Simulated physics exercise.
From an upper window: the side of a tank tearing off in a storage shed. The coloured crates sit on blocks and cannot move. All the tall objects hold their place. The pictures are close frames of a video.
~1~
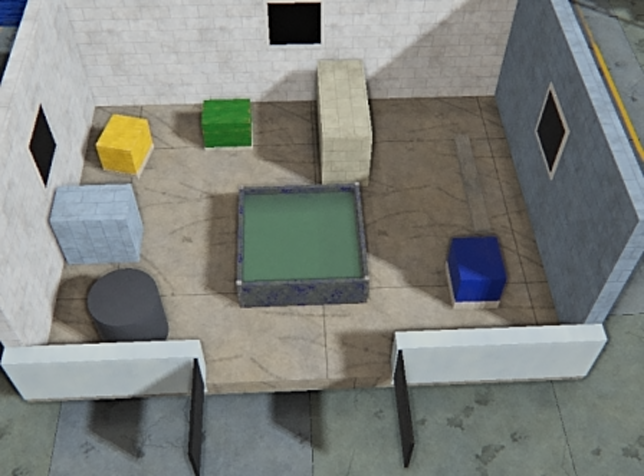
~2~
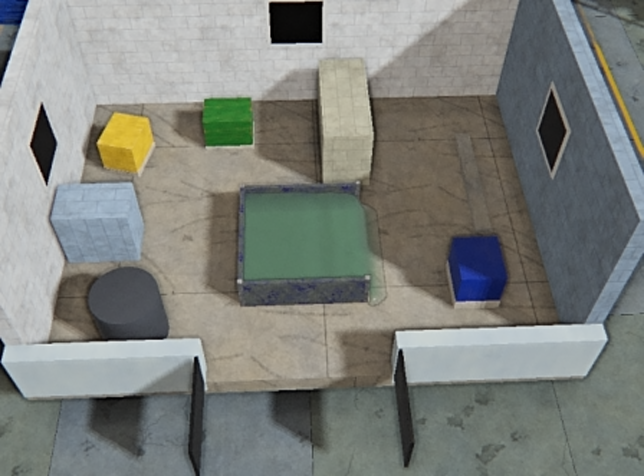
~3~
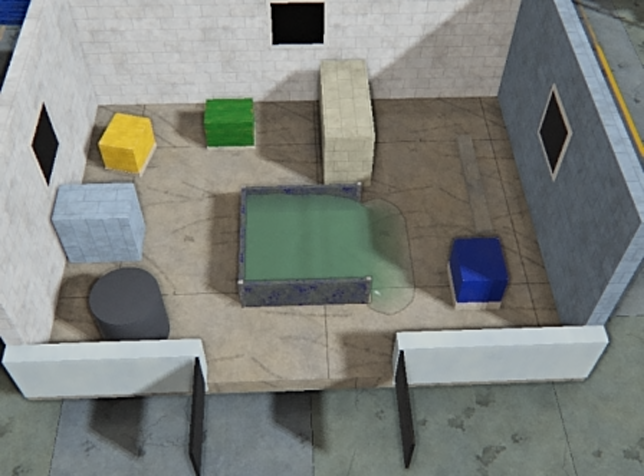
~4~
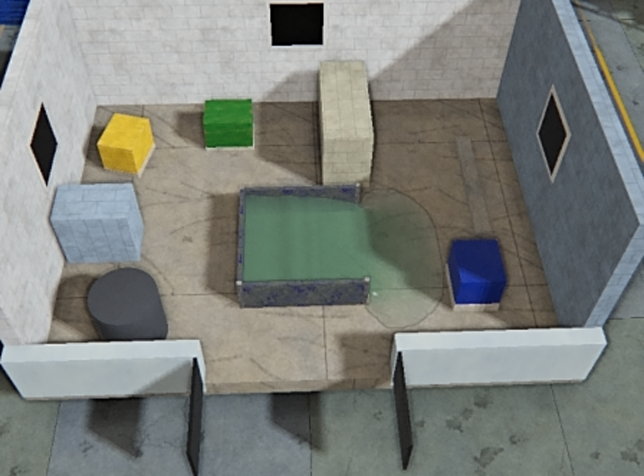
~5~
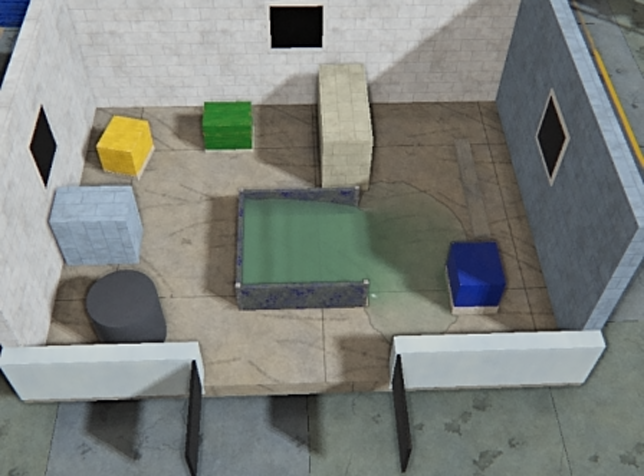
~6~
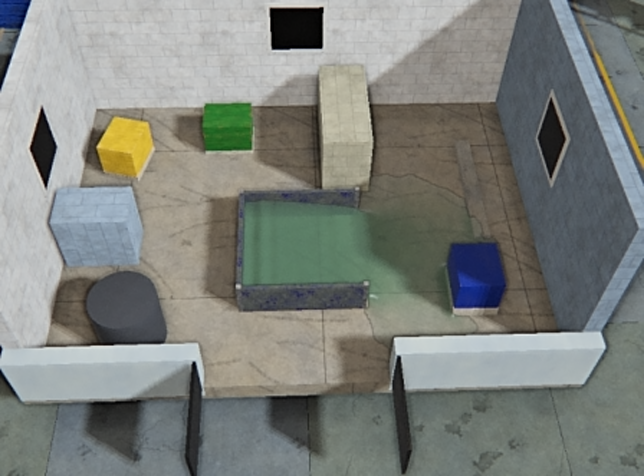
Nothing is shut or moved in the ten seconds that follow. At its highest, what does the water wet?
One by one: The blue crate gets wet; the yellow crate stays dry; the green crate stays dry.
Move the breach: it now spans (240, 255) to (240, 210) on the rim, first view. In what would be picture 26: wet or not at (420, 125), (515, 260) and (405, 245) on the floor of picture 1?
In that order: No water, no water, clear.
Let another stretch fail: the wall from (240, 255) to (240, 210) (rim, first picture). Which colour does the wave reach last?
I say the blue-painted one.
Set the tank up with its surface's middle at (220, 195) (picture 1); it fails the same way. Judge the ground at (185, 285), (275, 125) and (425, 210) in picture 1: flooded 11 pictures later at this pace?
One after the other: Clear, wet, flooded.
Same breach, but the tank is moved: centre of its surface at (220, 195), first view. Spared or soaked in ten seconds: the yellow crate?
My reading: Yellow is safe.
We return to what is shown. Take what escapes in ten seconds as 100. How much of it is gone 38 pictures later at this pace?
Close to 40 %.
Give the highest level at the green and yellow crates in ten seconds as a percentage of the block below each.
About 60 and 40 per cent.
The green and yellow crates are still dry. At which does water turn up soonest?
The one in green.
A moment on, water covers 25 % of the floor; the blue crate water round its plinth, the yellow crate not reached, the green crate not reached.
Next, water covers 30 % of the floor; the blue crate water round its plinth, the yellow crate not reached, the green crate not reached.
Then, water covers 45 % of the floor; the blue crate water round its plinth, the yellow crate not reached, the green crate not reached.
Later, water covers 60 % of the floor; the blue crate water round its plinth, the yellow crate not reached, the green crate water round its plinth.
In the end, water covers 80 % of the floor; the blue crate was topped, the yellow crate stayed above the water, the green crate stayed above the water.
